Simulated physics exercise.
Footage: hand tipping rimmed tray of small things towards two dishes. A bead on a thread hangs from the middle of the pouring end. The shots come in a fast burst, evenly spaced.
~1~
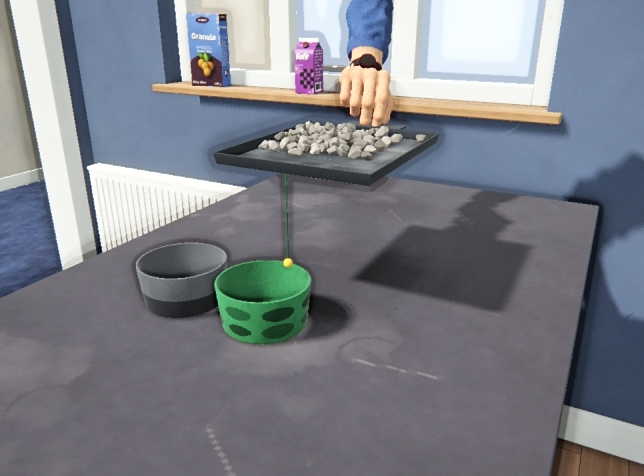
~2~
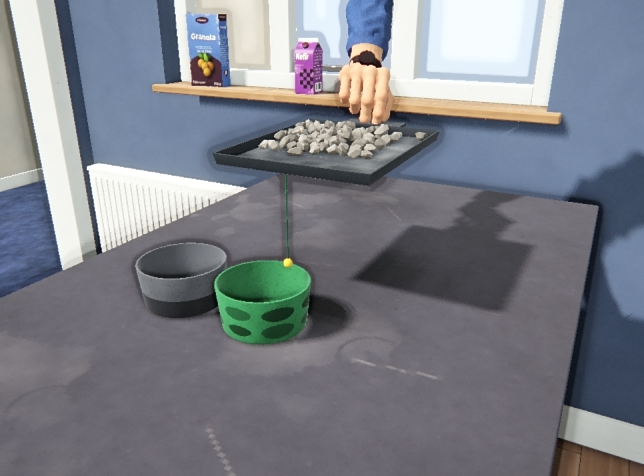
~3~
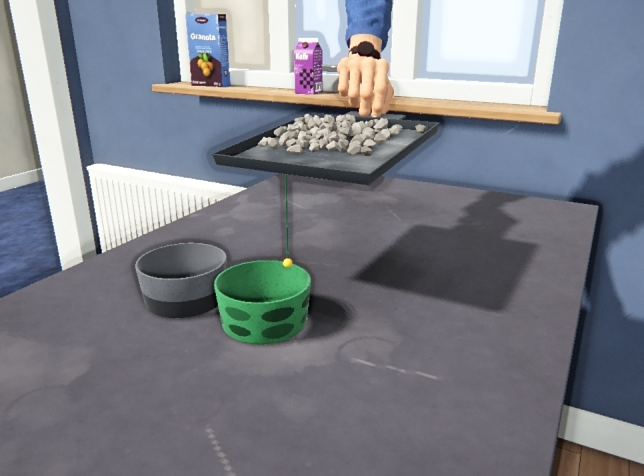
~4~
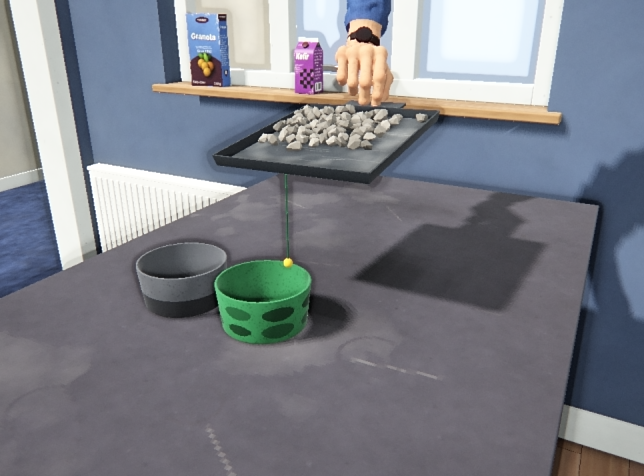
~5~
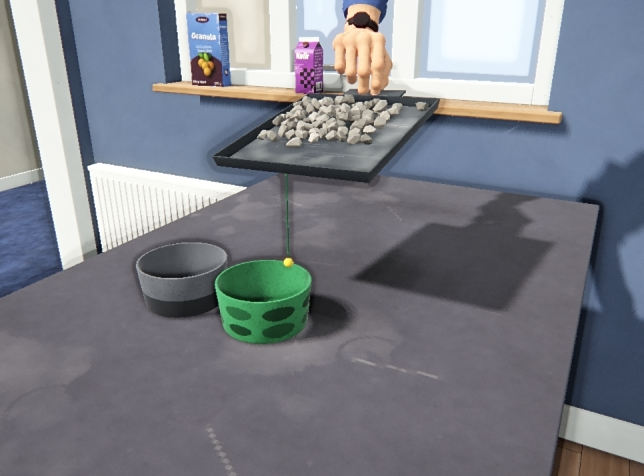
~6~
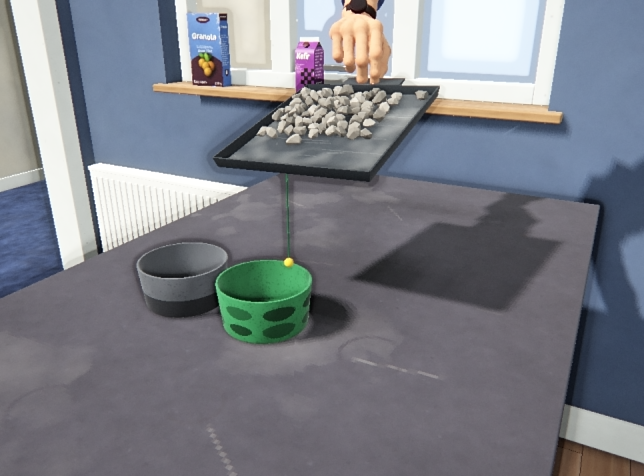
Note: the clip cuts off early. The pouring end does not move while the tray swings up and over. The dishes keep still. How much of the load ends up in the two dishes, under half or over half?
So the dishes get the majority of the load, I reckon.
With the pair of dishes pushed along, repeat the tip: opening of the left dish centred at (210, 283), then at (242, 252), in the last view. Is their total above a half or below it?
At place one the bulk; at place two the minor share.
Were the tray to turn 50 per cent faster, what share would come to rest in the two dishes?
It would be close to 60 per cent.
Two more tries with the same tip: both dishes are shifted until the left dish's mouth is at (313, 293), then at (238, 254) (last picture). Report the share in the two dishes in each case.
Trial 1: 20 percent; trial 2: 10 percent.
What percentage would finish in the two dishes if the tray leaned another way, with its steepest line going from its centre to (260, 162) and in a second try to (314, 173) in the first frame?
The first try gives close to 70 per cent, the second close to 20 per cent.
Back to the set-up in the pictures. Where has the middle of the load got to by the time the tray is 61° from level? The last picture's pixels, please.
About (259, 154).
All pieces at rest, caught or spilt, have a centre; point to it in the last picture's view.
Near (244, 317).
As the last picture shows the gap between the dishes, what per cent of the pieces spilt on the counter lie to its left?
Close to 60 per cent.
Soon, tray tipped steeply; most on the tray; a stray few in the right dish; a stray few in the left dish; a stray few outside both; about a quarter in the air.
A while on, tray tipped past a quarter turn; a small part on the tray; about a third in the right dish; about a quarter in the left dish; about a quarter outside both; a small part in the air.
Towards the end, tray tipped past a quarter turn; about half in the right dish; about a quarter in the left dish; about a third outside both.
Finally, tray tipped past a quarter turn; about half in the right dish; about a quarter in the left dish; about a third outside both.
